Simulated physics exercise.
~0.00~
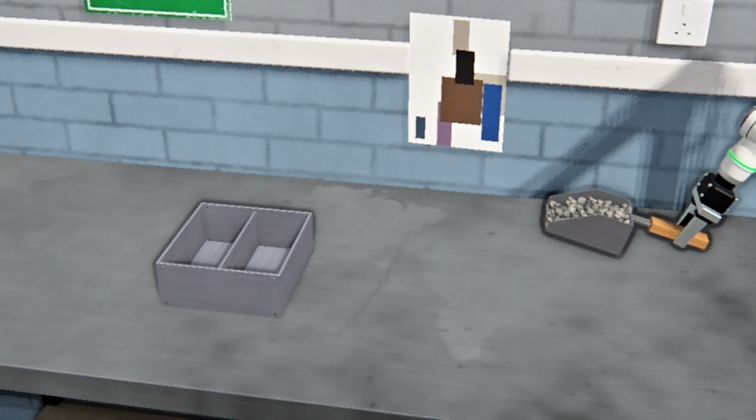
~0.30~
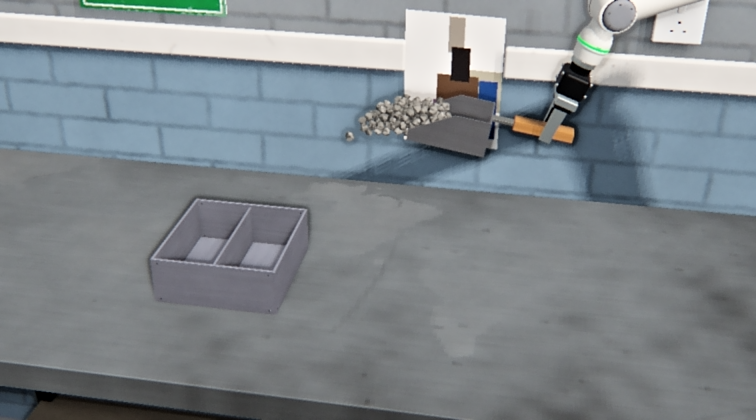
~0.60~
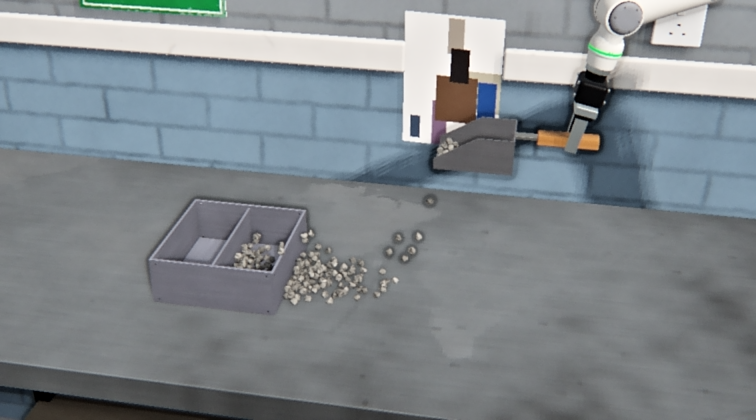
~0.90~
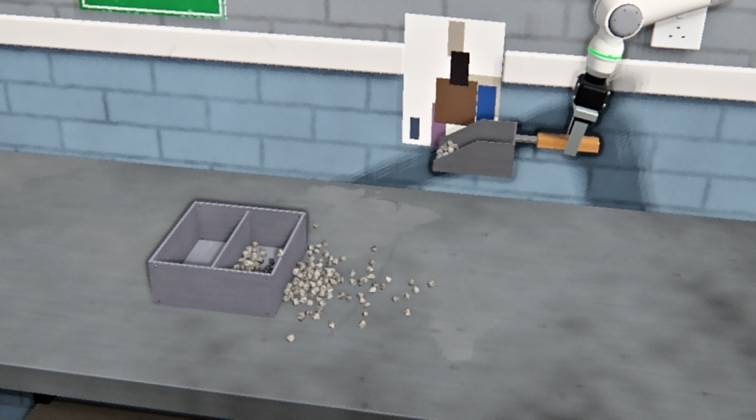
Small grey pebbles flew off a dark scoop as a robot arm swung it left and up above the table, and most scattered beside a divided grey bin, with some landing in its right-hand compartment and a few staying on the scoop.
